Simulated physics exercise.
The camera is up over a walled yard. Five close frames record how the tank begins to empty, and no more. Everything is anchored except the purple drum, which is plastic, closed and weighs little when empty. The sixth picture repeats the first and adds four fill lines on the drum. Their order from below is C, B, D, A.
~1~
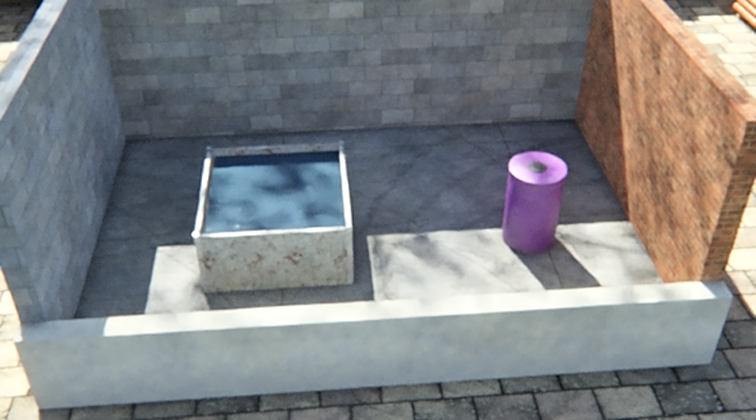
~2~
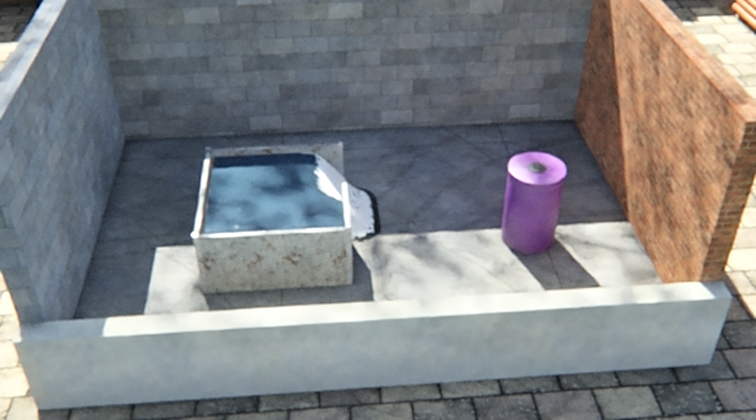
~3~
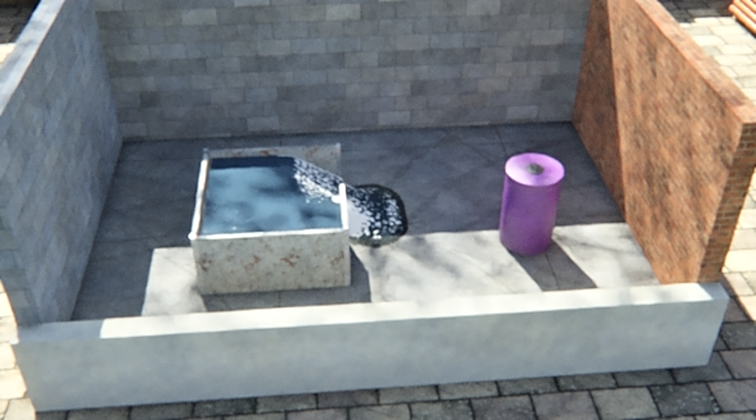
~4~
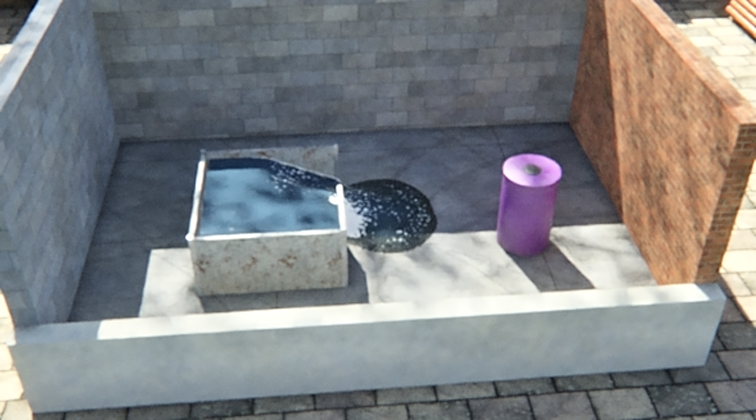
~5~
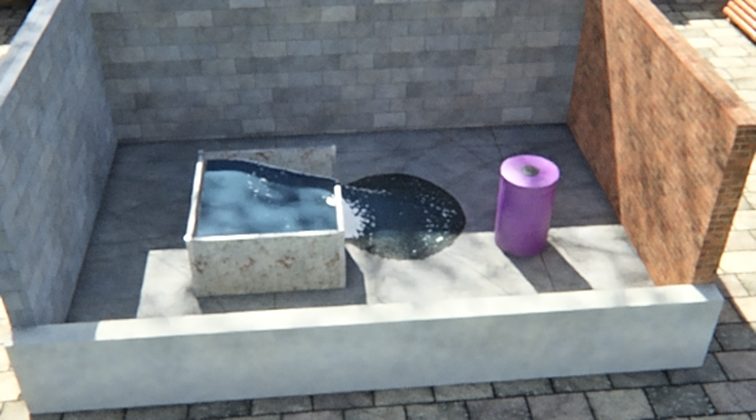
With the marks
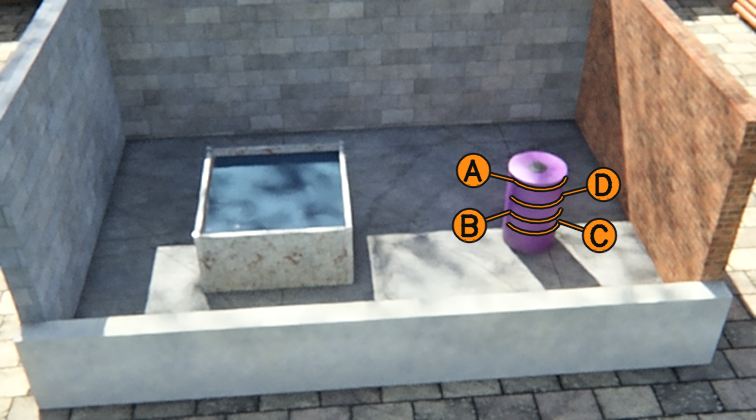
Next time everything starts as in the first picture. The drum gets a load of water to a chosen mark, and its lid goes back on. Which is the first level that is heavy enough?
It is C.
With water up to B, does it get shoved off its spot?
No, not at all.
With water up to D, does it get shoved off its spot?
No, not at all.
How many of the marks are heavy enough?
All of the four.
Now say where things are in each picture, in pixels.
Lid of the purple drum at (538, 167); tank full, its middle at (275, 192).
Water covers 1 % of the ground and is seen nearest the drum at (370, 221).
Water covers 3 % of the ground and is seen nearest the drum at (400, 220).
Water covers 5 % of the ground and is seen nearest the drum at (430, 219).
Lid of the purple drum at (530, 171); water covers 8 % of the ground and is seen nearest the drum at (455, 221).
On the marked copy, A at (544, 189); B at (539, 221); C at (538, 233); D at (541, 206); from the bottom up C, B, D, A.
With A, it does not move.
With B, it does not move.
With C, it does not move.
With D, it does not move.
